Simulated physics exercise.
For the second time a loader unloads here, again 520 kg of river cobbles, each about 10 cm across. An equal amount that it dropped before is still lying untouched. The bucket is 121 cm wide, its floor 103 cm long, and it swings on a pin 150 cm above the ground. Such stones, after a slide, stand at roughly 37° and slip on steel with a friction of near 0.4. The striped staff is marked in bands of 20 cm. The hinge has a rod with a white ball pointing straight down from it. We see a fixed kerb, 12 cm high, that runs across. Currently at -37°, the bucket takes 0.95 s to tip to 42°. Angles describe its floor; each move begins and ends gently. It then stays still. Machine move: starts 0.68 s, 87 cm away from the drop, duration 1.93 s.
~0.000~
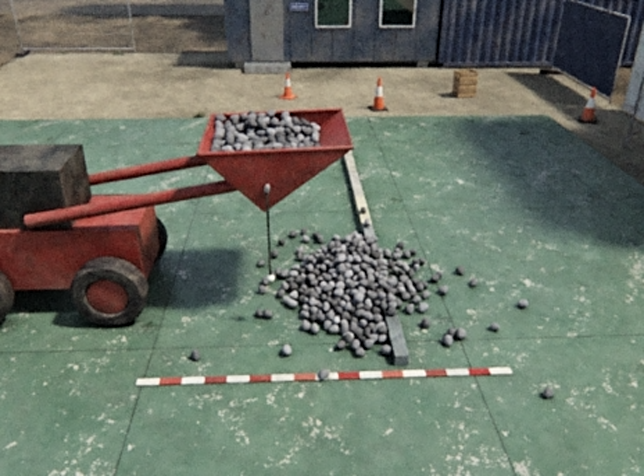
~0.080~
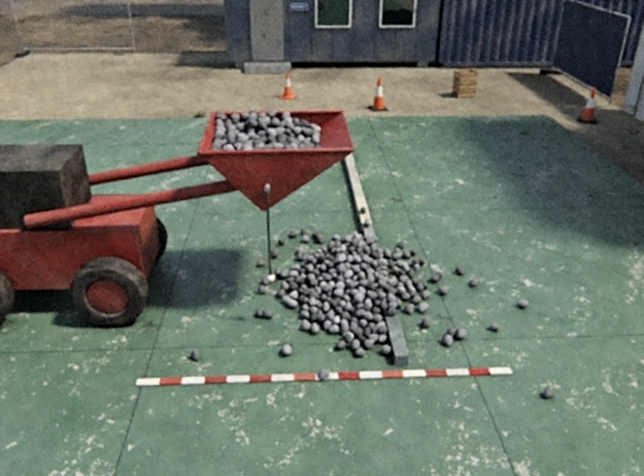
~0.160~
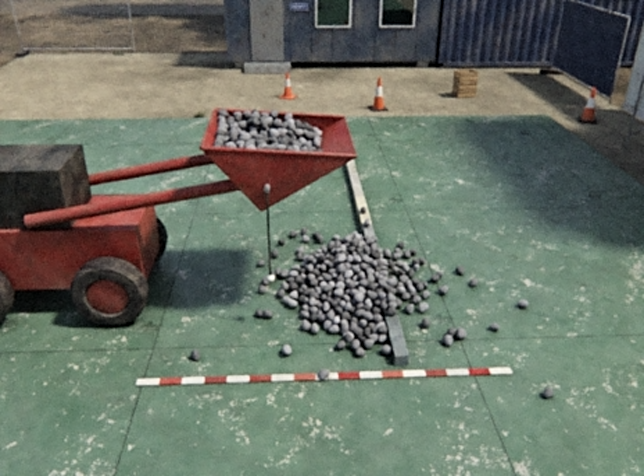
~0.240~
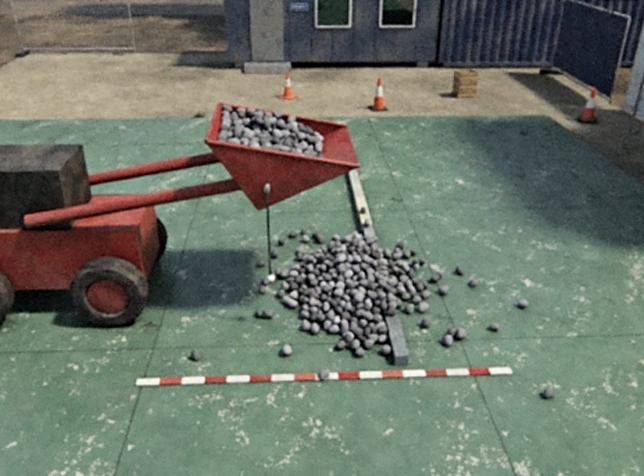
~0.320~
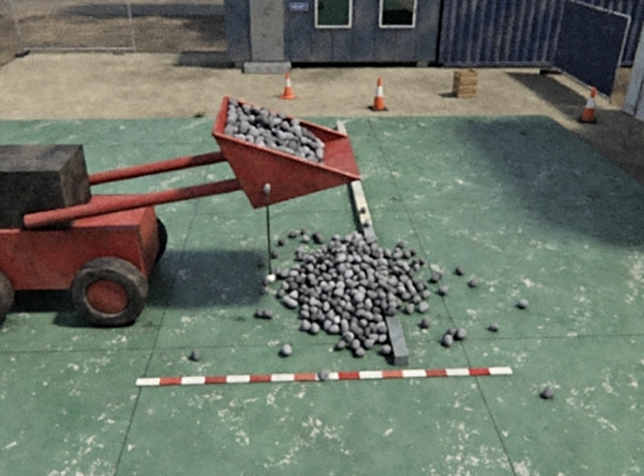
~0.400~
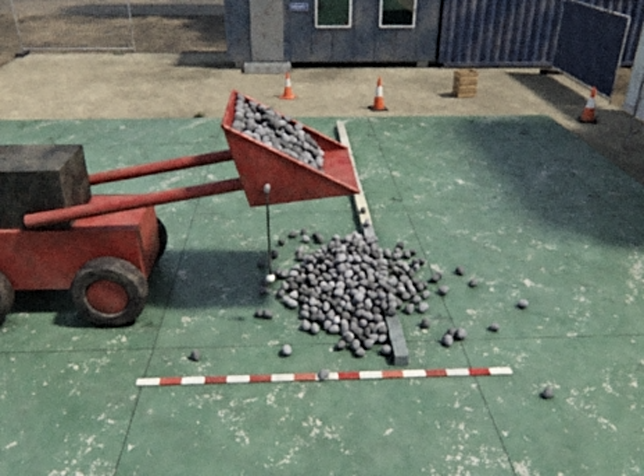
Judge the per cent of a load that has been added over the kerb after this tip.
The added amount is roughly 22 per cent of a load.
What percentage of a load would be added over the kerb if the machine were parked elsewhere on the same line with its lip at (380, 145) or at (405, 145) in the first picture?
Roughly 50 and 75 per cent, in that order.
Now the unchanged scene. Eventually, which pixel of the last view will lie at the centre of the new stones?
Roughly at (341, 277) in the last picture.
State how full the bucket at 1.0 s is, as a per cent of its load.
Held: Around 65 % of the load.
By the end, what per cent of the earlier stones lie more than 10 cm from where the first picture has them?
Close to 20 in a hundred of them.
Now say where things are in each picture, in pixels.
The first frame shows lip at (353, 148), floor tilted -37°, highest stones at (262, 120). The earlier load is highest near (354, 261), 30 cm above ground level, 90 % on this side of the kerb, 10 % over the kerb.
The second frame shows lip at (354, 150), floor tilted -35°, highest stones at (247, 120); the stones move at 0.2 m/s on average.
In the third frame, the bucket is at -31°, its lip at (357, 156); the top of the load is at (238, 118); the stones move at 0.3 m/s on average.
The fourth frame shows lip at (359, 166), floor tilted -24°, highest stones at (229, 117); the stones move at 0.4 m/s on average.
In the fifth frame, the bucket is at -16°, its lip at (361, 179); the top of the load is at (235, 111); the stones move at 0.5 m/s on average.
The sixth frame shows lip at (360, 193), floor tilted -7°, highest stones at (242, 107); the stones move at 0.5 m/s on average.
After 0.7 s the floor is at 29°; in per cent of one load, 100 in the bucket, 90 on this side of the kerb, 10 over the kerb; the foremost stones are at (478, 306).
After 1.0 s the floor is at 42°; in per cent of one load, 64 in the bucket, 126 on this side of the kerb, 10 over the kerb; the foremost stones are at (478, 306).
After 3.1 s the floor is at 42°; in per cent of one load, 0 in the bucket, 168 on this side of the kerb, 32 over the kerb; the foremost stones are at (528, 281).
After 5.9 s the floor is at 42°; in per cent of one load, 0 in the bucket, 168 on this side of the kerb, 32 over the kerb; the foremost stones are at (528, 281). Net gain over the kerb, 22.
